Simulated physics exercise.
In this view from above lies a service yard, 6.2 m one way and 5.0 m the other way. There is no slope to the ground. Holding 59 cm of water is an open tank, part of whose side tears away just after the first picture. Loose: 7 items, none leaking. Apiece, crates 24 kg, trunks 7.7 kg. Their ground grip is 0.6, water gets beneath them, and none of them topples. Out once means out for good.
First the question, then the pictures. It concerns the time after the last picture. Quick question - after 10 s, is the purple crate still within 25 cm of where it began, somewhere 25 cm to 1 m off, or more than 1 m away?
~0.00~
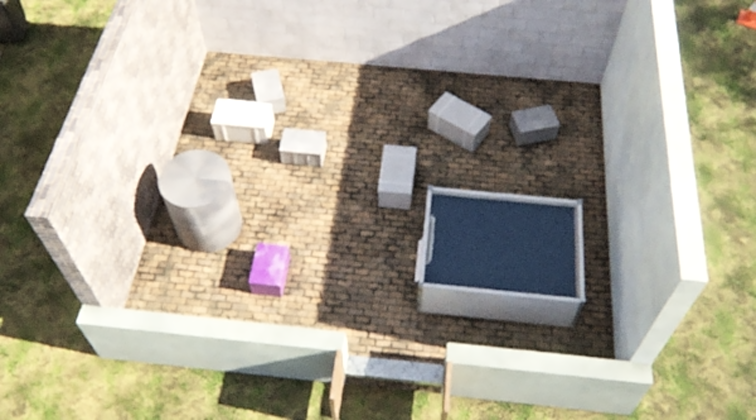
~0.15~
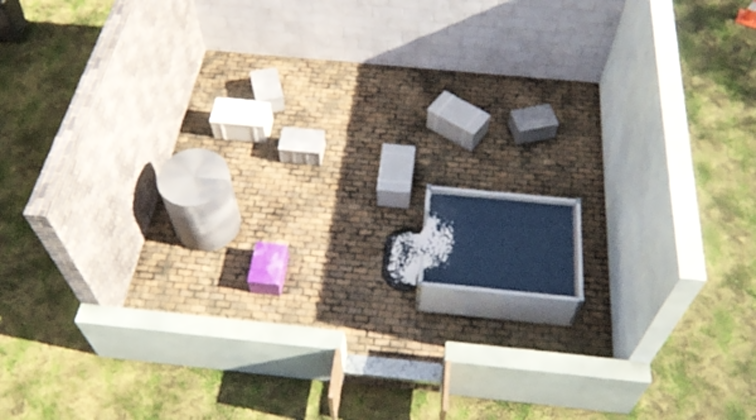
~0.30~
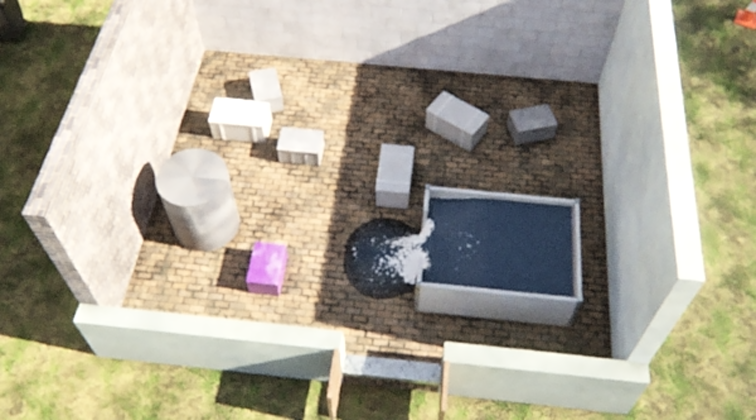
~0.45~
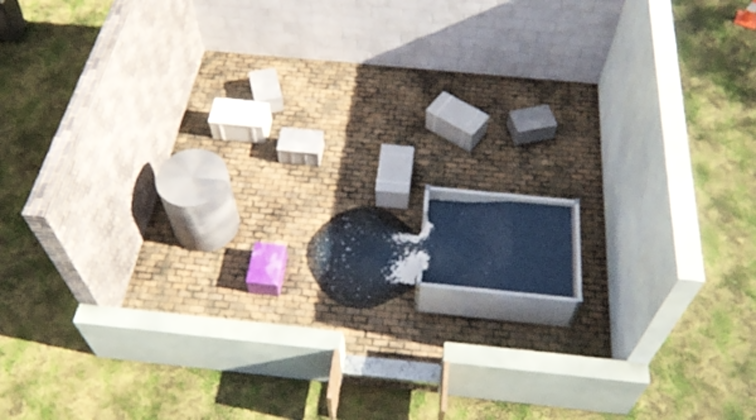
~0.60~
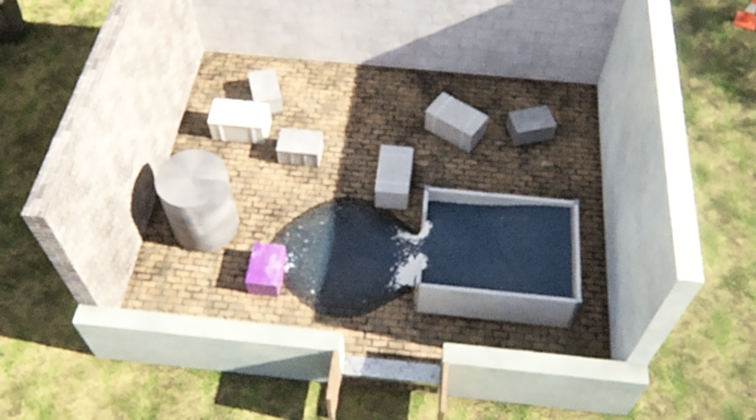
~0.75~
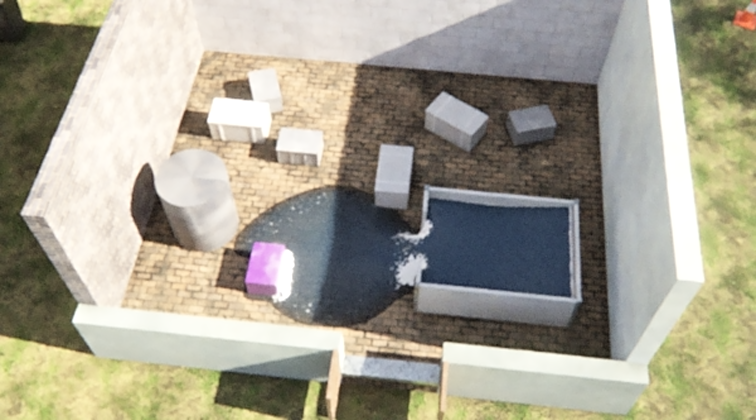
Its move will be long.
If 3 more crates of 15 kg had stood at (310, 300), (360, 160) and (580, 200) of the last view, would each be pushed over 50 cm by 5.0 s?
Respectively: Greater, smaller, smaller.
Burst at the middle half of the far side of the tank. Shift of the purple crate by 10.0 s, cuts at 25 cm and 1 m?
Well, the purple crate keeps its spot.
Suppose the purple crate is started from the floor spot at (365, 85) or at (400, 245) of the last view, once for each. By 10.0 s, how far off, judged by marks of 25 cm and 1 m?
Outcomes in order: It sits still; it is taken a long way.
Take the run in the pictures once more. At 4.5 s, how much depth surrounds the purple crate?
Roughly 12 cm deep.
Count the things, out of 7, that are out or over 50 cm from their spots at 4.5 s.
At that moment it comes to 1.
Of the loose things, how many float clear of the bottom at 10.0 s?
3.
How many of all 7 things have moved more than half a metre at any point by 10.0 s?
That comes to 3.
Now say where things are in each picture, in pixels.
In the first frame, the purple crate at (269, 264) rests on the ground; 2.7 m2 under water; 0 of 7 have shifted.
In the second frame, the purple crate at (267, 263), on the bottom; water covers 3.1 m2; 0 of 7 have shifted.
In the third frame, the purple crate at (266, 263) rests on the ground; 3.7 m2 under water; 0 of 7 have shifted.
In the fourth frame, the purple crate at (266, 263) rests on the ground; 4.4 m2 under water; 0 of 7 have shifted.
In the fifth frame, the purple crate at (265, 264) rests on the ground; water covers 5.3 m2; 0 of 7 have shifted.
In the sixth frame, the purple crate at (265, 263) rests on the ground; 6.4 m2 under water; 0 of 7 have shifted.
After 2.0 s the purple crate is near (189, 273), 1.0 m from its start, aground; 0 of 7 are out; 0 afloat.
After 4.5 s the purple crate is near (156, 244), 1.5 m from its start, afloat; 0 of 7 are out; 2 afloat.
After 7.0 s the purple crate is near (156, 245), 1.5 m from its start, aground; 0 of 7 are out; 1 afloat.
After 10.0 s the purple crate is near (157, 248), 1.4 m from its start, aground; 0 of 7 are out; 3 afloat.
